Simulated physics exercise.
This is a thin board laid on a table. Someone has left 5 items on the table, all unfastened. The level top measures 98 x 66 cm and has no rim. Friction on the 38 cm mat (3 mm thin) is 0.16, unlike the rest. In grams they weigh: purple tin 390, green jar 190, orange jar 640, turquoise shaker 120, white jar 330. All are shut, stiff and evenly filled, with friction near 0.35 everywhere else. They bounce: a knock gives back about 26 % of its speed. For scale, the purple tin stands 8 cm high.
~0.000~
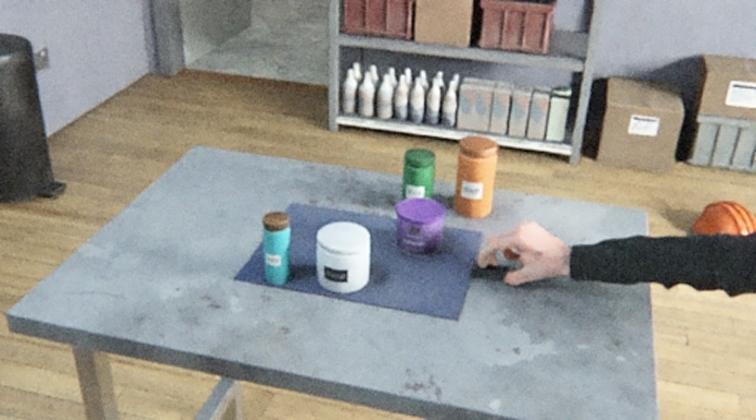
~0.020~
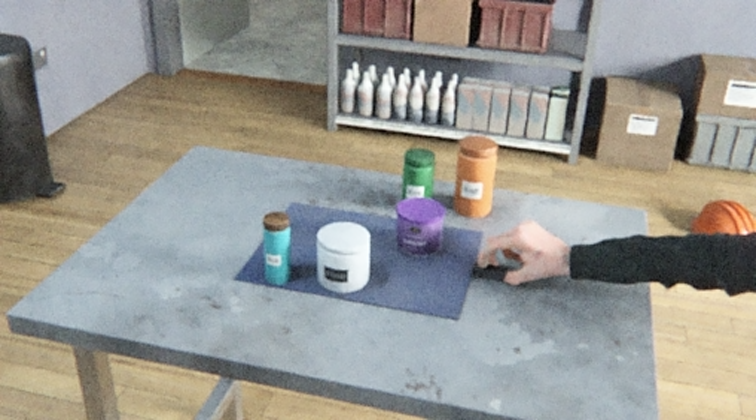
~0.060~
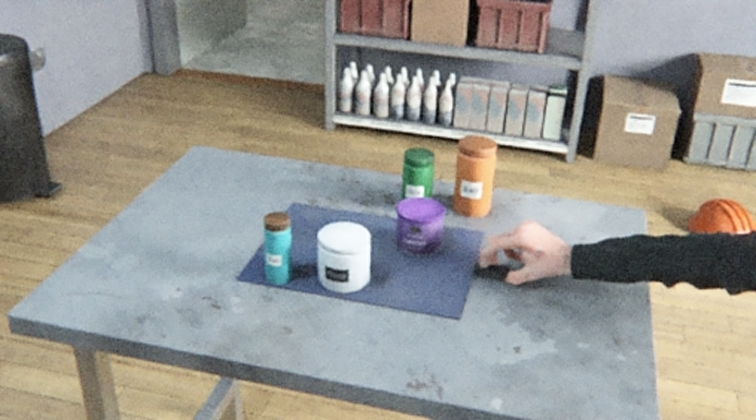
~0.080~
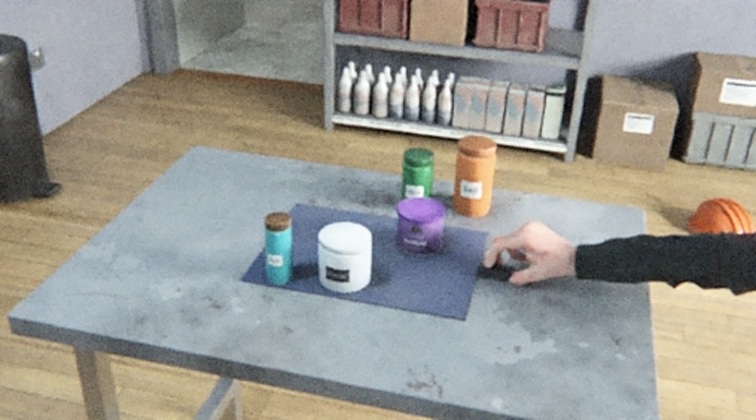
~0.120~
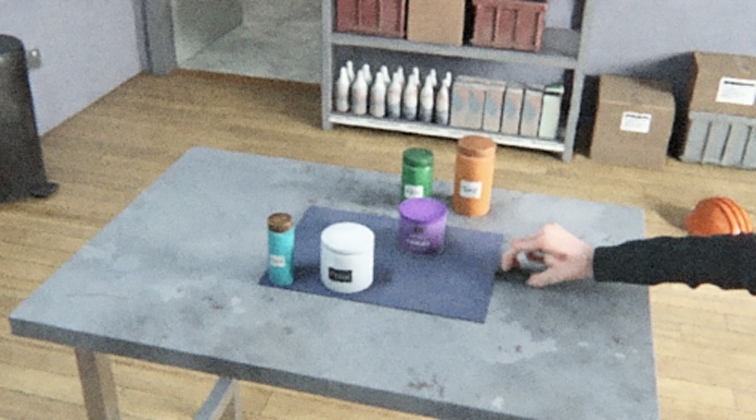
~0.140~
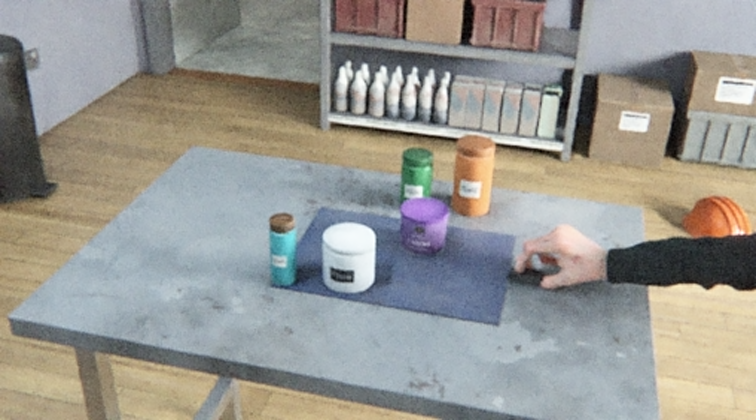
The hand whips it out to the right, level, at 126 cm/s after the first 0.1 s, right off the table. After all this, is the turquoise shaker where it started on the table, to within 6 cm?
The turquoise shaker keeps its place.
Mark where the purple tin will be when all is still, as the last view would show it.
Around (510, 242).
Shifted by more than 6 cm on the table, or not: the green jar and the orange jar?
The green jar holds its spot; the orange jar keeps its place.
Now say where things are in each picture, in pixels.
The first picture shows mat out by 0 cm; turquoise shaker (277, 248); purple tin (420, 227).
The second picture shows mat out by 0 cm; orange jar (475, 177); white jar (343, 257).
The third picture shows mat out by 0 cm; purple tin (419, 227); green jar (418, 181).
The fourth picture shows mat out by 1 cm; orange jar (474, 176); white jar (344, 257).
The fifth picture shows mat out by 4 cm; purple tin (422, 227); green jar (417, 181).
The sixth picture shows mat out by 6 cm; turquoise shaker (283, 249); orange jar (473, 176).
After 0.24 s, mat out by 19 cm; turquoise shaker slid 3 cm near (293, 252); white jar slid 3 cm; purple tin slid 3 cm.
After 0.34 s, mat out by 32 cm; turquoise shaker leaning 5° near (294, 252); purple tin slid 7 cm; white jar slid 6 cm.
After 0.44 s, mat out by 44 cm; turquoise shaker leaning 4° near (289, 251); purple tin slid 12 cm; white jar slid 7 cm.
After 0.64 s, mat out by 69 cm; turquoise shaker slid 2 cm near (290, 252); purple tin slid 16 cm; white jar slid 7 cm.
At rest (1.2 s), not toppled but over 6 cm from the start, purple tin and white jar; the other 3 in place, give or take 6 cm. Seen from the same camera at the end, turquoise shaker near (292, 252).
